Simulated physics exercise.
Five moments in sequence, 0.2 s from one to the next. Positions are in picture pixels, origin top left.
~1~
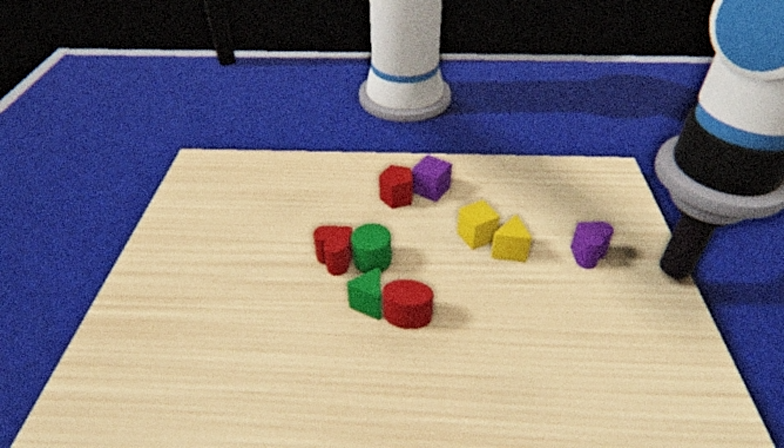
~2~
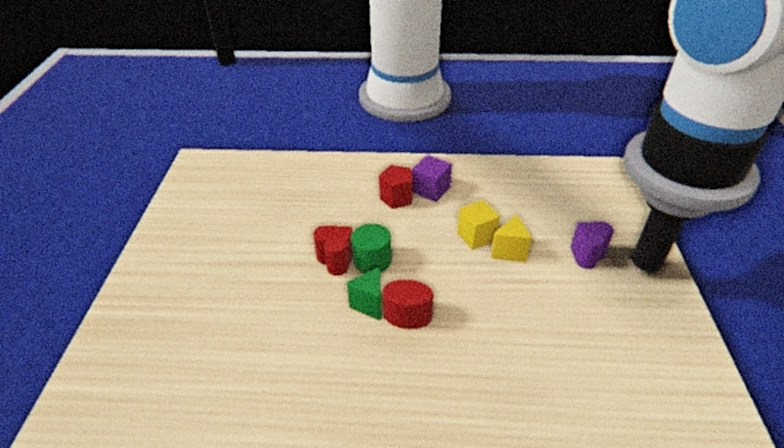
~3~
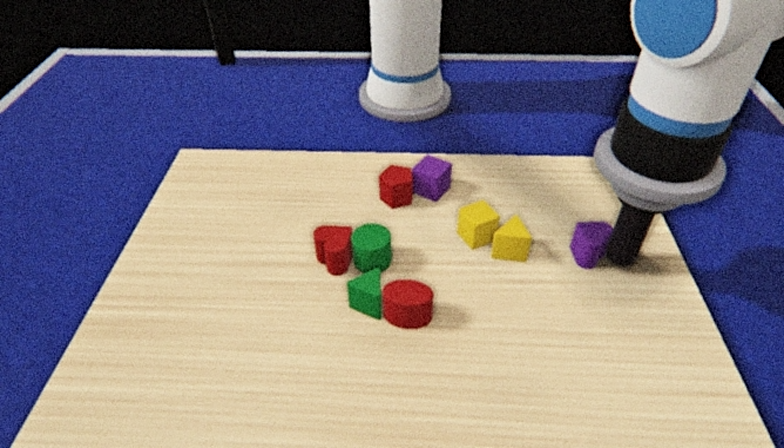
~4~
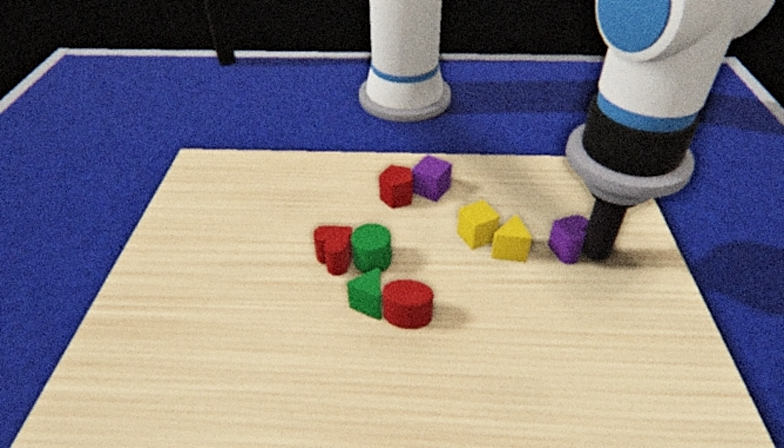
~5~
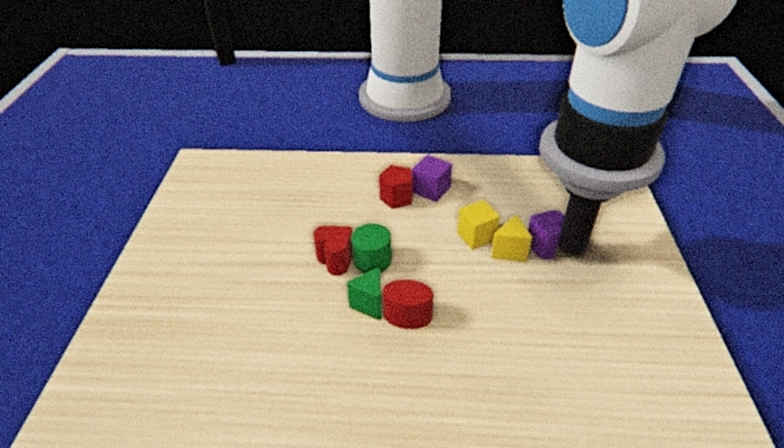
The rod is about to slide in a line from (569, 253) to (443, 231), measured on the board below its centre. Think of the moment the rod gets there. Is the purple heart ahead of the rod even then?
My answer is yes.
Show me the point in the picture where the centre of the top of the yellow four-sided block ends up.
If I read the scene right, the answer is (394, 200).
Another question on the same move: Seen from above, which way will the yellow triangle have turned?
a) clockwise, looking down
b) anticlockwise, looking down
The one that fits is b, anticlockwise, looking down.
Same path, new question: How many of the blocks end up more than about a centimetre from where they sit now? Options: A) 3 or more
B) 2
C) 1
(A)
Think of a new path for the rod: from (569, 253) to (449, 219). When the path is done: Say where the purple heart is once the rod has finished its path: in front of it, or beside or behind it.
As far as I can tell, the purple heart is still leading the way in front of the rod.
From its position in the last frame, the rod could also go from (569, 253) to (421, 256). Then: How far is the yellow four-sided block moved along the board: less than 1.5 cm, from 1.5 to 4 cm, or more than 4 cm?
It's set to move 1.5-4 cm.
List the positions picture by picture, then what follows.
Lower end of the rod at (674, 269), tops of blocks, purple four-sided block at (432, 166), yellow four-sided block at (480, 212), yellow triangle at (514, 228), purple heart at (596, 231), in the first frame.
Rod at (646, 263), blocks as before, in the second frame.
Rod at (620, 257), blocks as before, in the third frame.
Rod at (595, 251), purple heart at (573, 226), in the fourth frame.
Rod at (572, 246), purple four-sided block at (432, 166), yellow four-sided block at (480, 212), yellow triangle at (514, 228), purple heart at (550, 220), in the fifth frame.
What follows on the original path. One third of the way, rod at (527, 238); yellow four-sided block at (469, 210); yellow triangle at (490, 230); purple heart at (505, 213).
Two thirds of the way, rod at (484, 230); yellow four-sided block at (433, 205), turned 15° clockwise; yellow triangle at (480, 232), turned 40° anticlockwise; purple heart at (463, 204).
At the end, rod at (444, 224); purple four-sided block not moved; yellow four-sided block at (394, 200), turned 15° clockwise; yellow triangle at (478, 232), turned 50° anticlockwise; purple heart at (423, 198).
